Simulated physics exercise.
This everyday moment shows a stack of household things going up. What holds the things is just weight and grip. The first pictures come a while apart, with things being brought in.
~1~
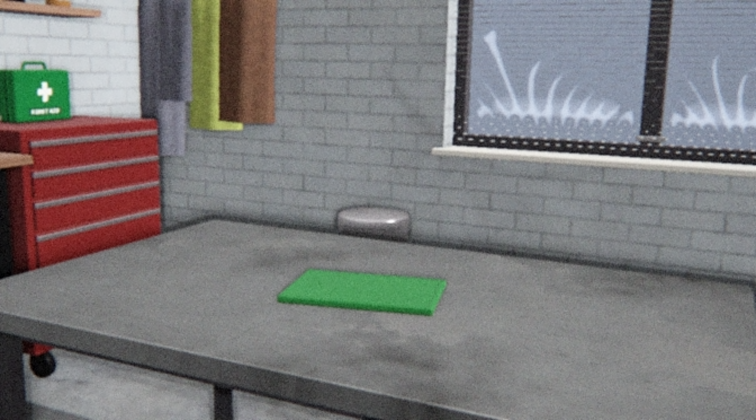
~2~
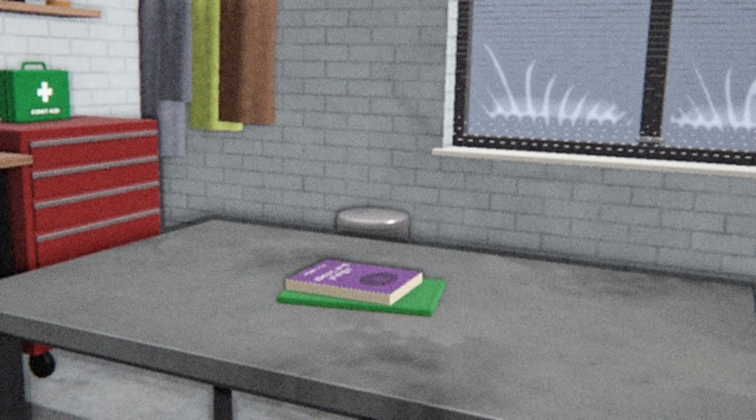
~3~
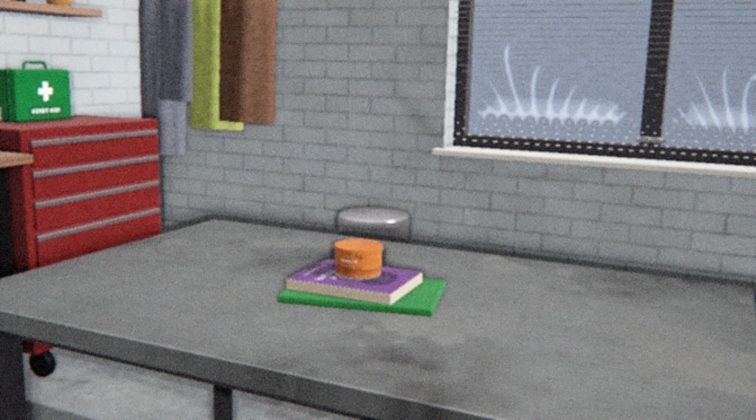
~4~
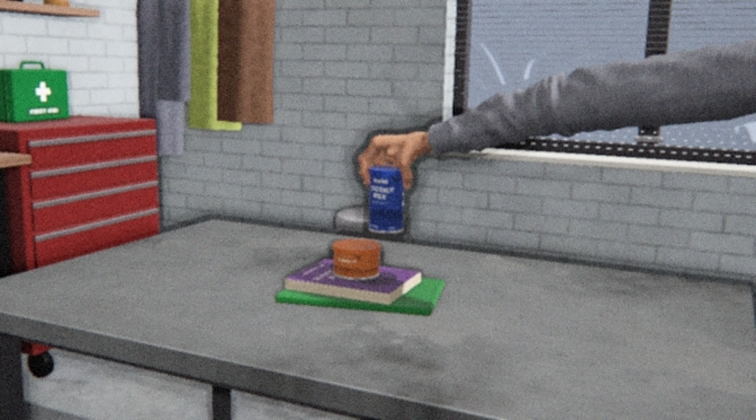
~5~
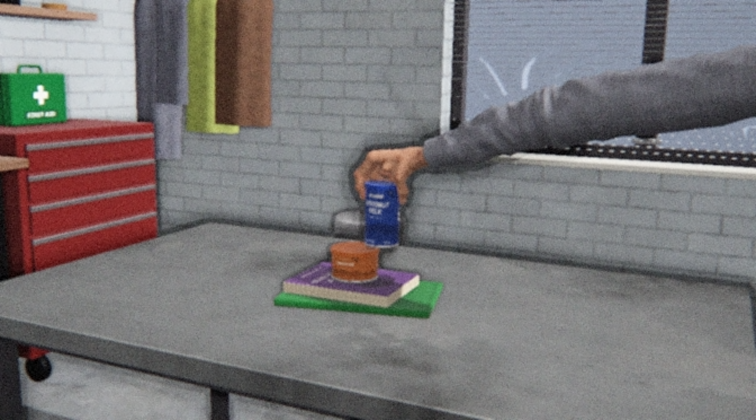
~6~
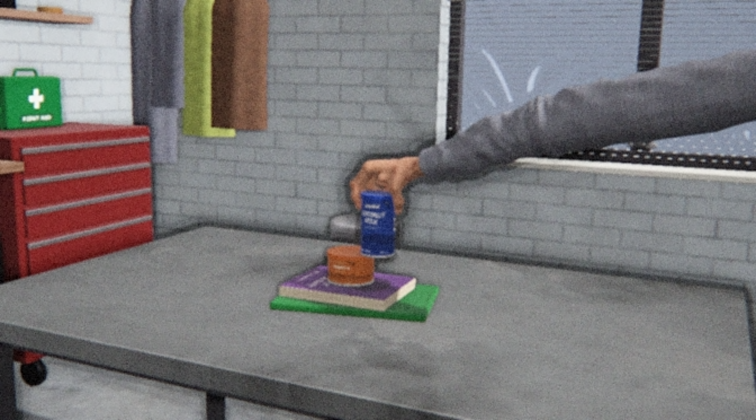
The clip opens on a green tray lying on a gray table, and then a purple book and an orange tub appear stacked on it. A hand reaches in from the right holding a blue tin and lowers it a short way to the tub, still gripping it.
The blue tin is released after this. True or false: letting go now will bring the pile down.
True.
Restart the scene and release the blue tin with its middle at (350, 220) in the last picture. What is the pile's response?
In the end the pile does not fall.
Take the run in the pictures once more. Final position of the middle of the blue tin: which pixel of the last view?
The object ends up somewhere around (515, 307).
Then, 0.40 s past the last view, blue tin now fallen.
Then, 0.50 s past the last view, things are still on the move.
Then, 0.90 s past the last view, as before.
Then, 1.70 s past the last view, nothing new.
Finally, fallen, blue tin; the other 3 still in place. Final places as the last picture's camera would see them, blue tin near (515, 307). The pile loses its balance.
